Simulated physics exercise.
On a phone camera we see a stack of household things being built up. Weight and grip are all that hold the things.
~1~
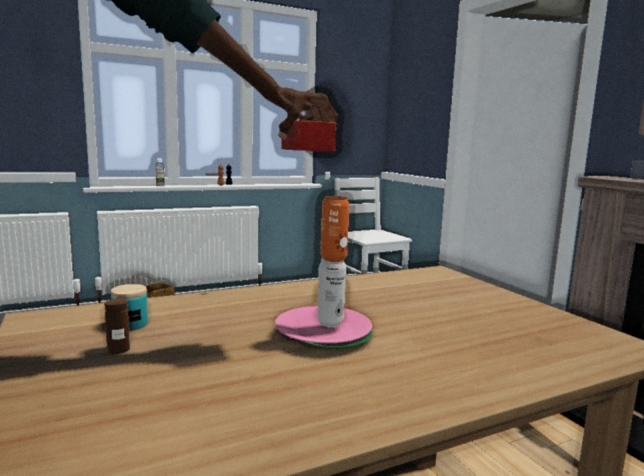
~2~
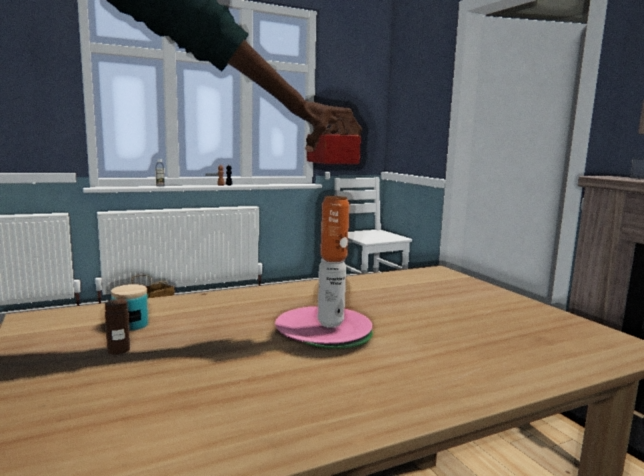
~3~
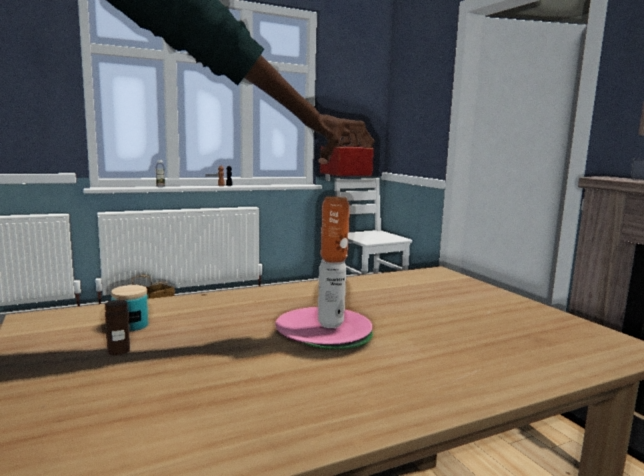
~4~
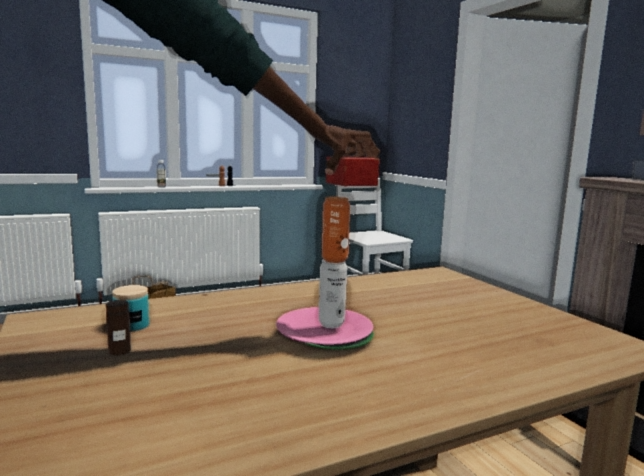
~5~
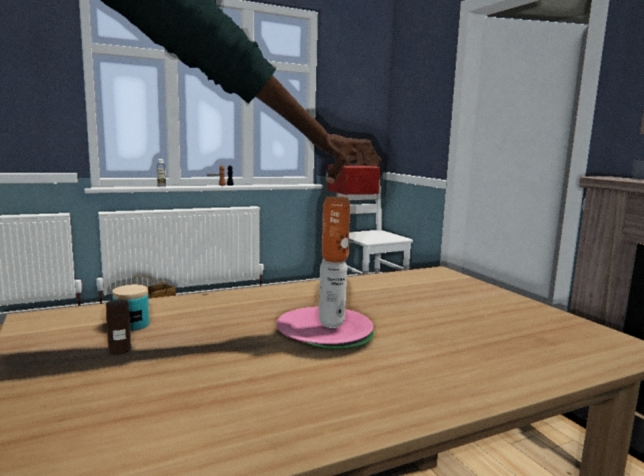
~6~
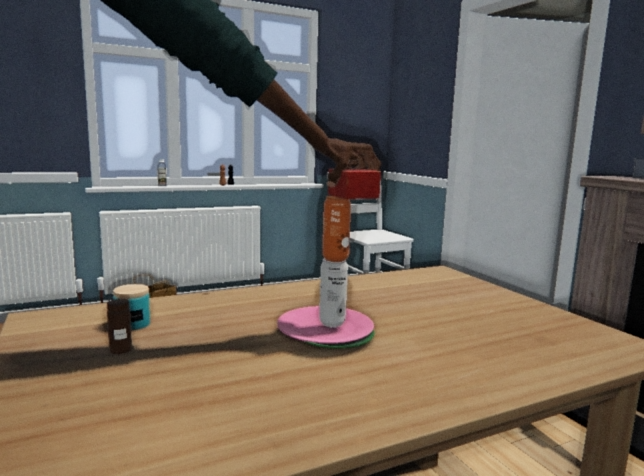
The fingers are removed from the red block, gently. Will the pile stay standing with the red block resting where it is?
Most likely the pile will not stay as built.
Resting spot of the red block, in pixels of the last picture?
It finishes at about (437, 326).
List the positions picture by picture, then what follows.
The first picture shows on its way; red block (308, 136); turquoise jar (130, 307).
The second picture shows on its way; red block (333, 149); pink plate (324, 326).
The third picture shows on its way; red block (346, 161); orange can (335, 230).
The fourth picture shows on its way; red block (352, 171); turquoise jar (131, 308).
The fifth picture shows on its way; red block (353, 179); pink plate (325, 326).
The sixth picture shows set down, still held; red block (354, 183); orange can (337, 229).
Then, 0.40 s after the last picture, red block now fallen.
Then, 0.60 s after the last picture, things are still on the move.
At rest, fallen, red block; the other 6 in place. Seen from the same camera at the end, red block near (437, 326). The pile gives way.
